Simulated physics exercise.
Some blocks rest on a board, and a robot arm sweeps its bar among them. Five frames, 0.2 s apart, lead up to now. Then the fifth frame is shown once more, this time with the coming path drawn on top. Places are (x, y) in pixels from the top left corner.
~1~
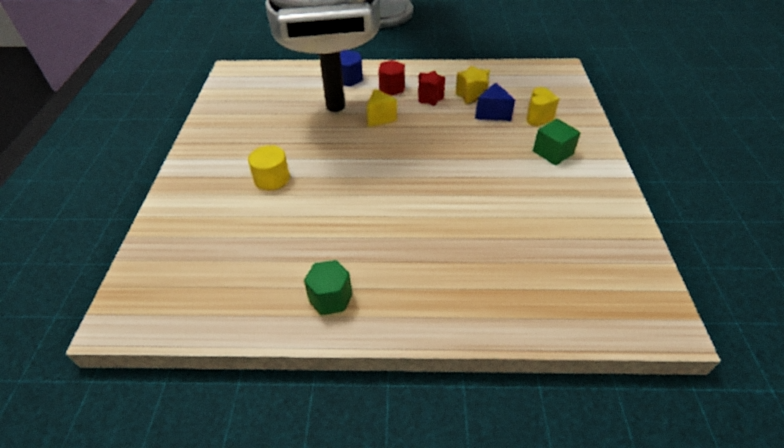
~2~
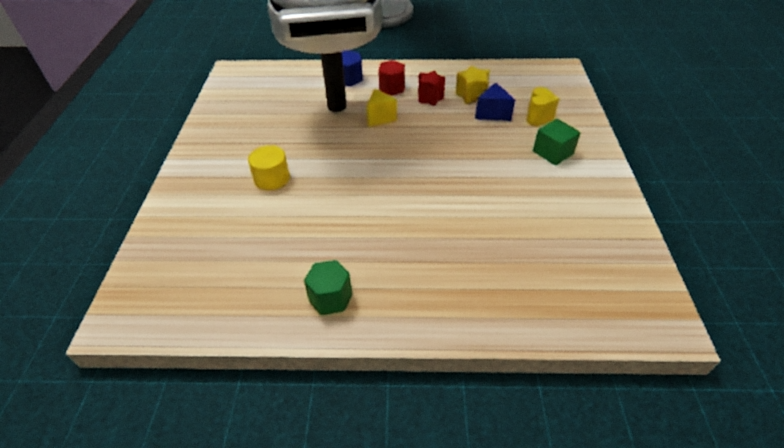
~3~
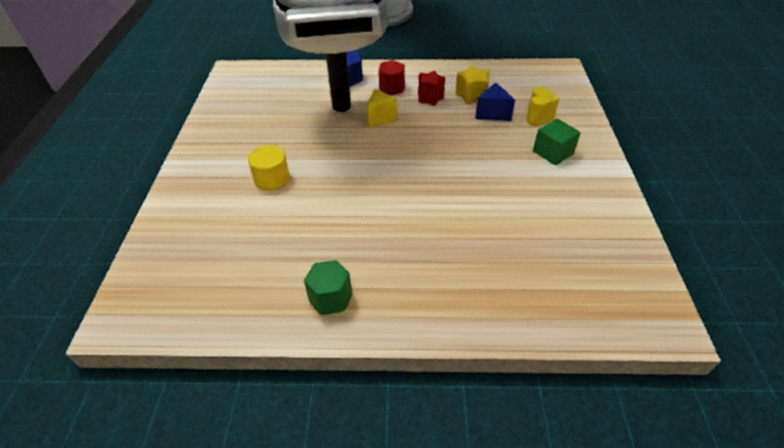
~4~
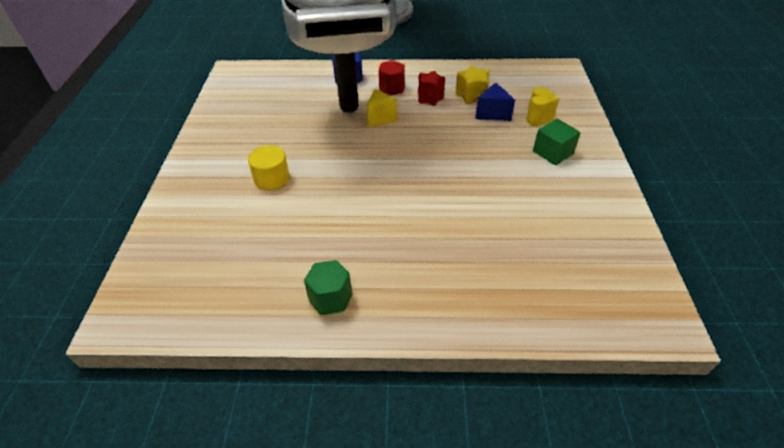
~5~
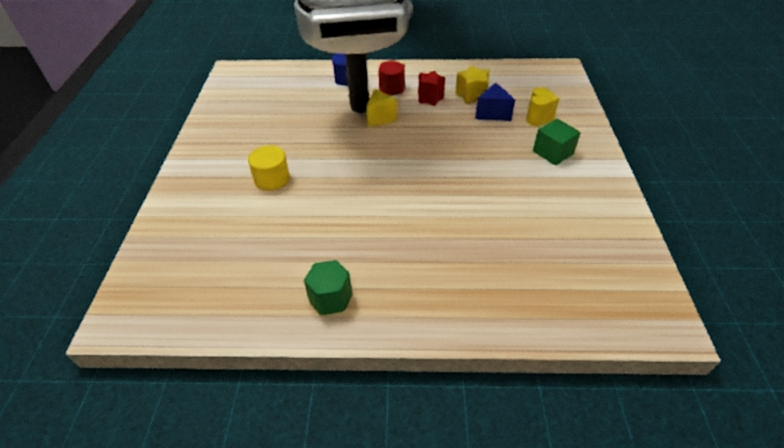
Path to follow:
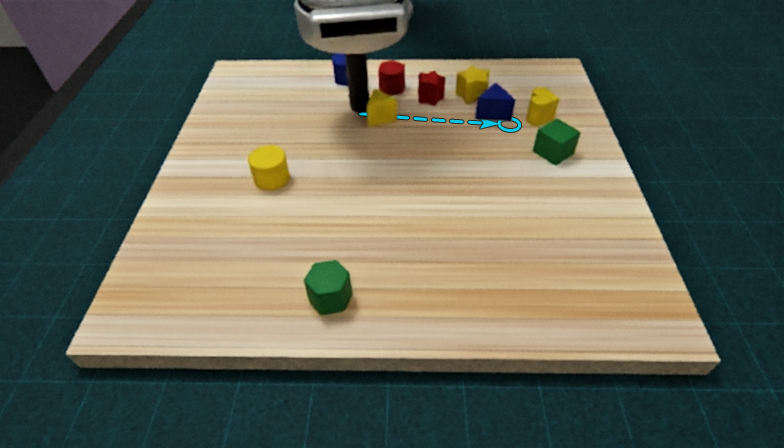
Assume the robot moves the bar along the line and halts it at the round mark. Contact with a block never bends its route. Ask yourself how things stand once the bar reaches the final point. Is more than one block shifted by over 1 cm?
Yes - that is the case.
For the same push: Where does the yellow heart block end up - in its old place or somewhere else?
At the end of the path, the yellow heart block remains in its old spot.
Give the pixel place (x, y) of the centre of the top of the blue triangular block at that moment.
When the path ends, it will be at (517, 87).
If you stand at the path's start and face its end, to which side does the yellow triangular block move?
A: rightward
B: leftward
Letter A.
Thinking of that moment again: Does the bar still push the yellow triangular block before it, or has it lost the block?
When the path is over, you would find the yellow triangular block off to the side or behind the bar.
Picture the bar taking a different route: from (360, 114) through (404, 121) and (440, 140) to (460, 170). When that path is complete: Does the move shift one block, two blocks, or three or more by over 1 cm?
It's going to be one.
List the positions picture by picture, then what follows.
The first frame shows bar's lower end (336, 107); yellow triangular block (379, 97); blue triangular block (497, 92); yellow heart block (543, 96).
The second frame shows bar (337, 107); blocks still.
The third frame shows bar (342, 107); blocks still.
The fourth frame shows bar (349, 108); blocks still.
The fifth frame shows bar (360, 108); yellow triangular block (379, 97); blue triangular block (497, 92); yellow heart block (543, 96).
Drawn move, in a line from (360, 114) to (509, 124).
The first path, step by step. One third of the way, bar (409, 112); yellow triangular block (420, 107), turned 65° clockwise.
Two thirds of the way, bar (460, 116); yellow triangular block (427, 110), turned 85° clockwise.
At the end, bar (510, 118); yellow triangular block (427, 110), turned 85° clockwise; blue triangular block (517, 87), turned 70° anticlockwise; yellow heart block still.
